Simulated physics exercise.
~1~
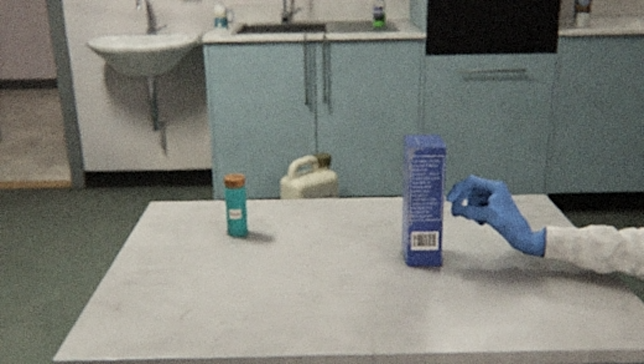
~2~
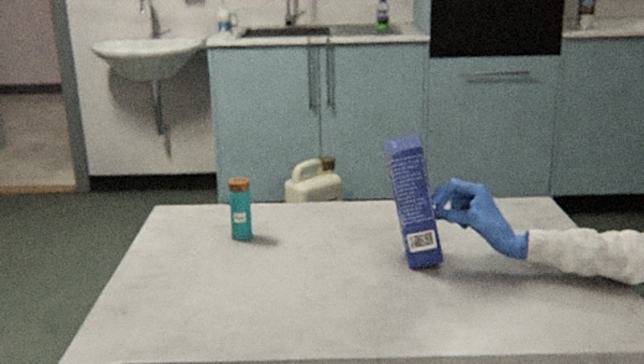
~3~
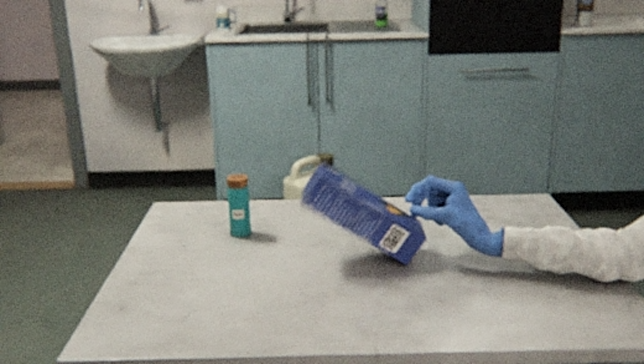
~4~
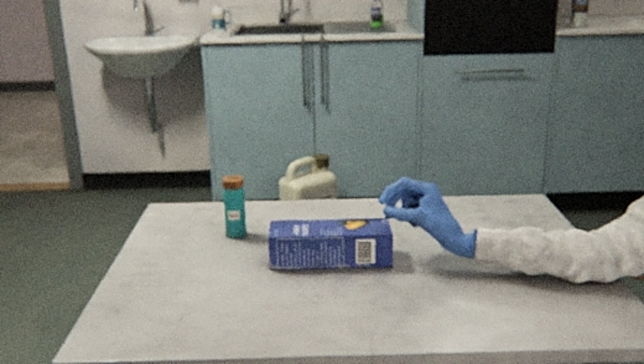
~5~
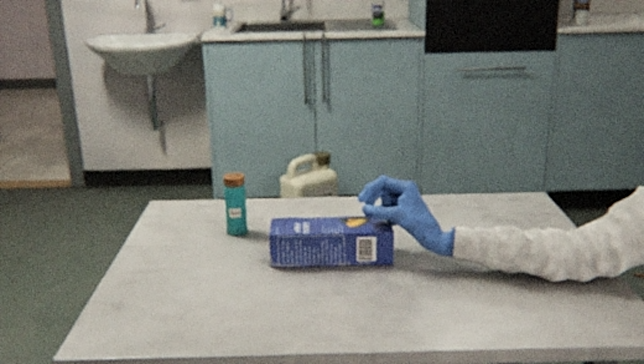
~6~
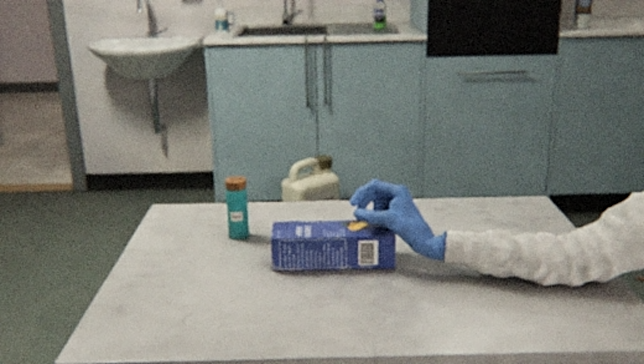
A blue-gloved hand tips a blue carton leftward onto its side near a turquoise shaker.
